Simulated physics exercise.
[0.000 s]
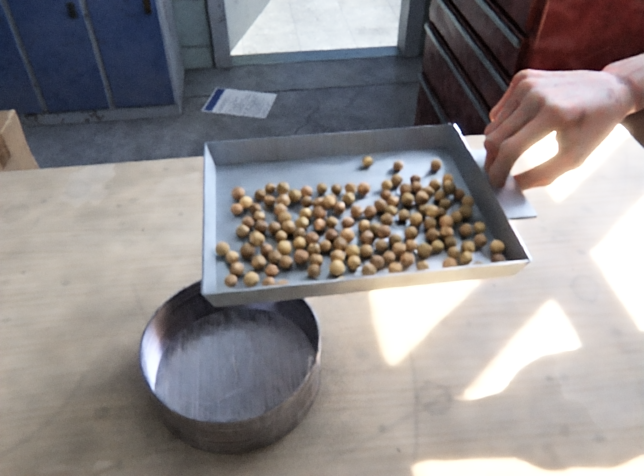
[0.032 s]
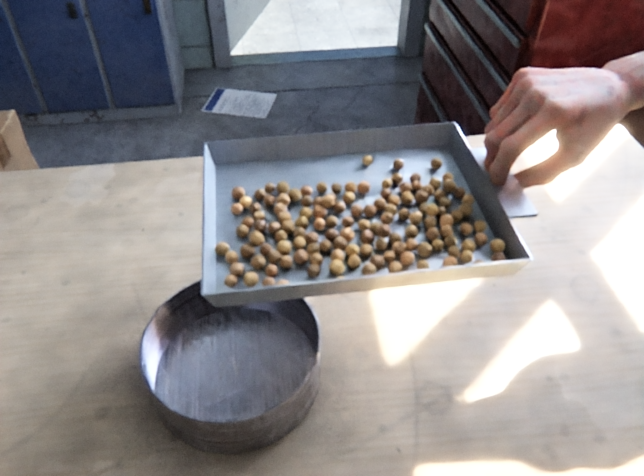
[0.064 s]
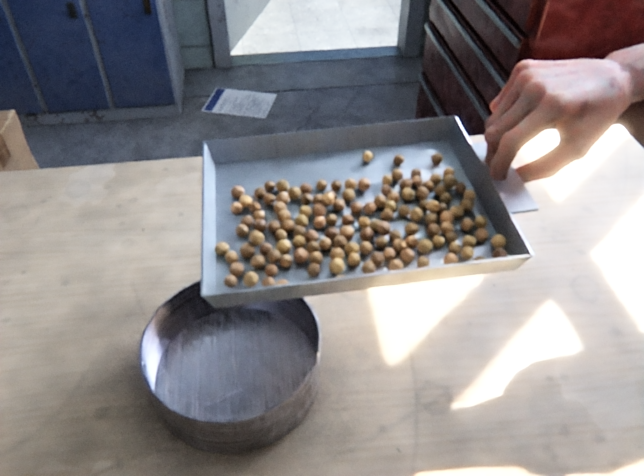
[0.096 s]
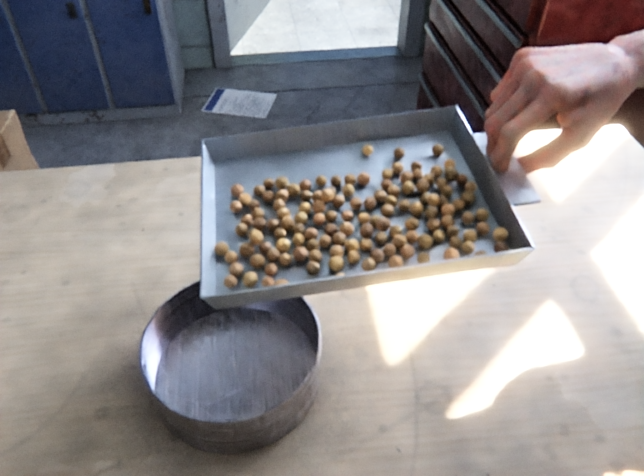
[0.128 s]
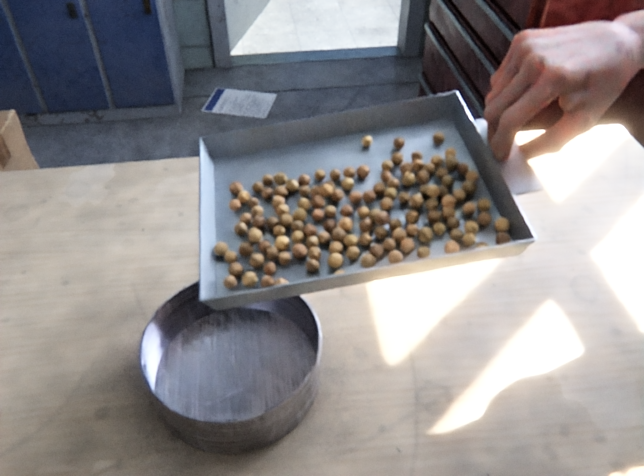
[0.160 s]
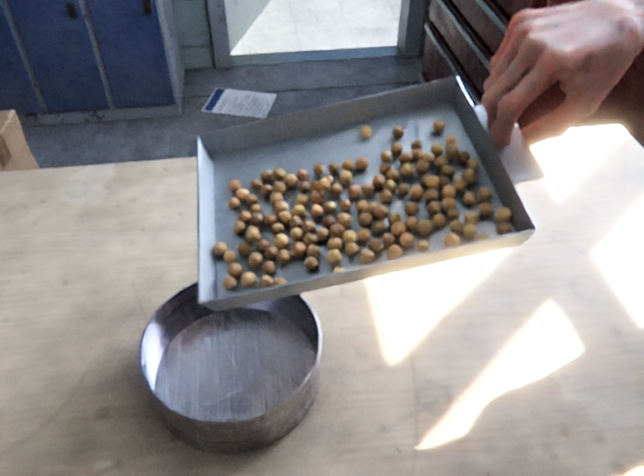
A hand at the upper right grips the end of a shallow grey rimmed tray holding many small brown wooden beads, seen from slightly above in a sunlit room with blue cabinets behind. Below the tray's left side, a round dark metal pot sits on a pale wooden table crossed by bright patches. The hand rises, gradually tilting the tray down toward the left, while the beads barely shift and the camera stays still.
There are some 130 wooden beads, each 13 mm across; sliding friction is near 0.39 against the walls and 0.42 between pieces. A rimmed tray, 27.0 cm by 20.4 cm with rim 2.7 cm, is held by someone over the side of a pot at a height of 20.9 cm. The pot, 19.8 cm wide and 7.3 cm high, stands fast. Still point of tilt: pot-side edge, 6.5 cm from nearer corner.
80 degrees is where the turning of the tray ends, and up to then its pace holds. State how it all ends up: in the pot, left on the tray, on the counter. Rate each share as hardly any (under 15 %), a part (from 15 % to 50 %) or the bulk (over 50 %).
Pot: The bulk; left on the tray: Hardly any; counter: A part.
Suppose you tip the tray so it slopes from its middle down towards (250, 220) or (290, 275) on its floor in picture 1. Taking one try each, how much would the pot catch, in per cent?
Roughly 50 % for the first direction, roughly 55 % for the second.
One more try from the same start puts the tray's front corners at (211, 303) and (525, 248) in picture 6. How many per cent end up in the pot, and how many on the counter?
Pot 55; counter 45.
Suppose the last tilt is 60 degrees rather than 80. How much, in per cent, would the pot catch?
Estimated share: About 15 %.
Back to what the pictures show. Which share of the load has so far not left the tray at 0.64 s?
About 95% of the load.
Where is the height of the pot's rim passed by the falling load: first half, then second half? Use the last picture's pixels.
At about (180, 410), then at (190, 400).
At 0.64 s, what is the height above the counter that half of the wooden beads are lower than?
Median height: Approx. 24 cm.
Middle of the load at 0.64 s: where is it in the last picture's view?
Near (228, 253).
After 0.45 s, tilt 46 degrees; the tray holds 100 %, the pot 0 %.
Then, at 0.64 s, tilt 69 degrees; the tray holds 95 %, the pot 0 %.
After 0.95 s, tilt 80 degrees; the tray holds 35 %, the pot 20 %.
In the end, at 2.5 s, pot 60 %, tray 0 %, counter 40 %.
